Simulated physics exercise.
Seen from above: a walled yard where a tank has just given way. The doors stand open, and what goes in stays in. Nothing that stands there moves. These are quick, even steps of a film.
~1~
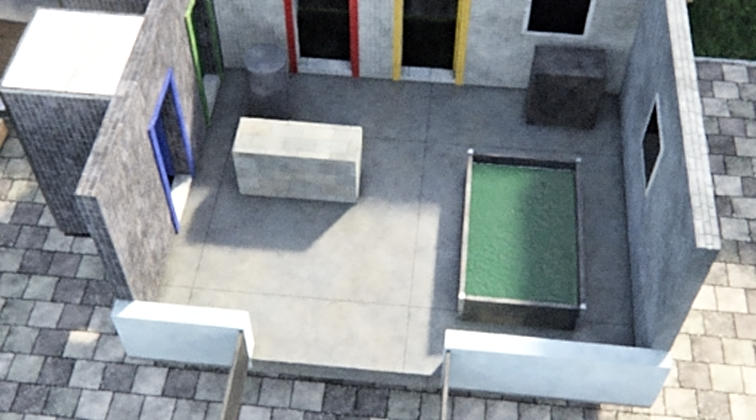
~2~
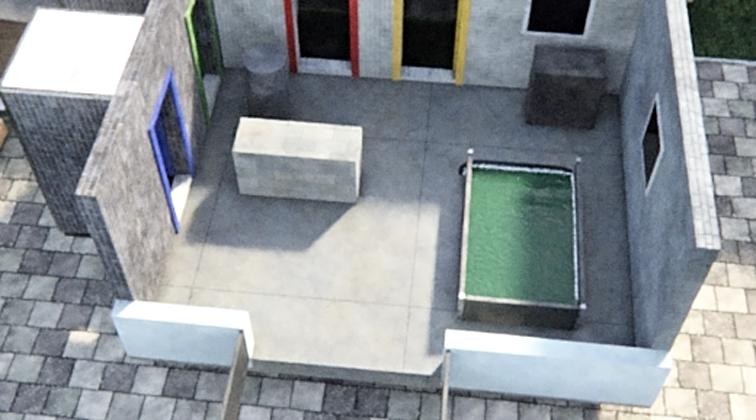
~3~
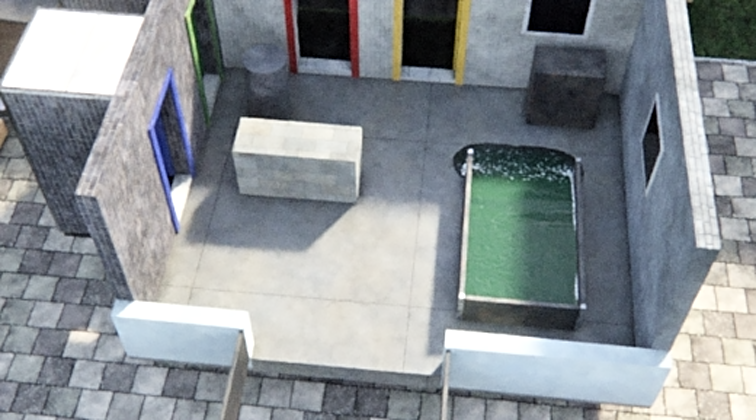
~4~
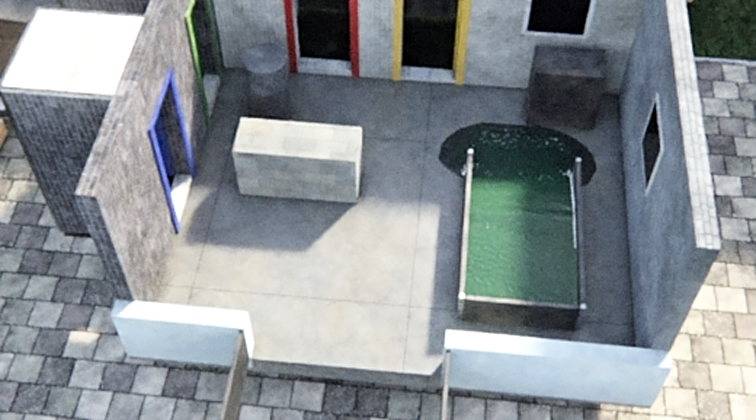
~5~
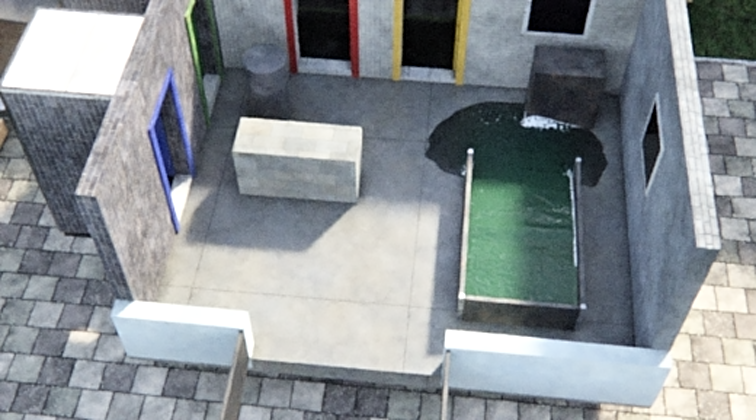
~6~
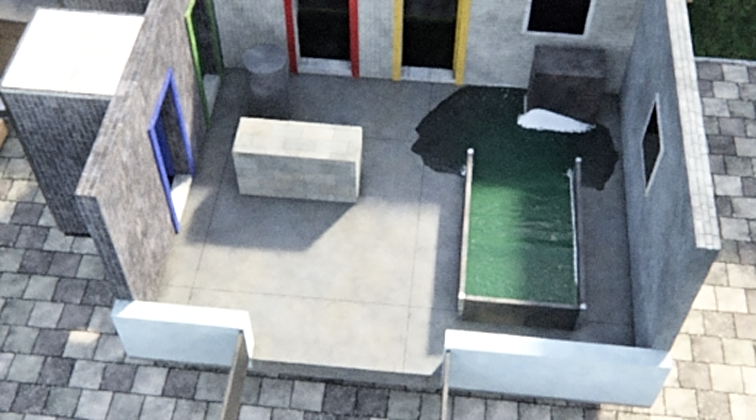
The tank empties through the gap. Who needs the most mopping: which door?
The yellow doorway takes the most.
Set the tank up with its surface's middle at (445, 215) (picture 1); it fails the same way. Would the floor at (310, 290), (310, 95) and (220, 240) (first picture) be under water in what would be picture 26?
In that order: Not flooded, flooded, no water.
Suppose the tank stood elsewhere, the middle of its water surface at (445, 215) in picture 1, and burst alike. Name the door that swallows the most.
That is the yellow one.
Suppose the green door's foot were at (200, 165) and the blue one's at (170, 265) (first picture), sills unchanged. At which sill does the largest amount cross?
I say the yellow-painted one.
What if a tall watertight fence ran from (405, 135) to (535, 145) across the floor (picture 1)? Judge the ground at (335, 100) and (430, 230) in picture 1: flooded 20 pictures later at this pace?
One after the other: Flooded, clear.
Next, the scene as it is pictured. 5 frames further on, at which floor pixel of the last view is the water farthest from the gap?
At about (398, 81).
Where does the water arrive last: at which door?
It is the door marked blue.
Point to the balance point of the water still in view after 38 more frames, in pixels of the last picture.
Near (429, 185).
A moment on, water covers 20 % of the floor; red door not reached, green door not reached, blue door not reached, yellow door wet at the sill, nothing in.
Next, water covers 25 % of the floor; red door wet at the sill, nothing in, green door not reached, blue door not reached, yellow door some in.
Then, water covers 40 % of the floor; red door wet at the sill, nothing in, green door wet at the sill, nothing in, blue door not reached, yellow door some in.
Later, water covers 70 % of the floor; red door wet at the sill, nothing in, green door a trickle in, blue door wet at the sill, nothing in, yellow door a lot in.
In the end, water covers 90 % of the floor; red door wet at the sill, nothing in, green door a trickle in, blue door wet at the sill, nothing in, yellow door a lot in; the yellow door has let in the most.
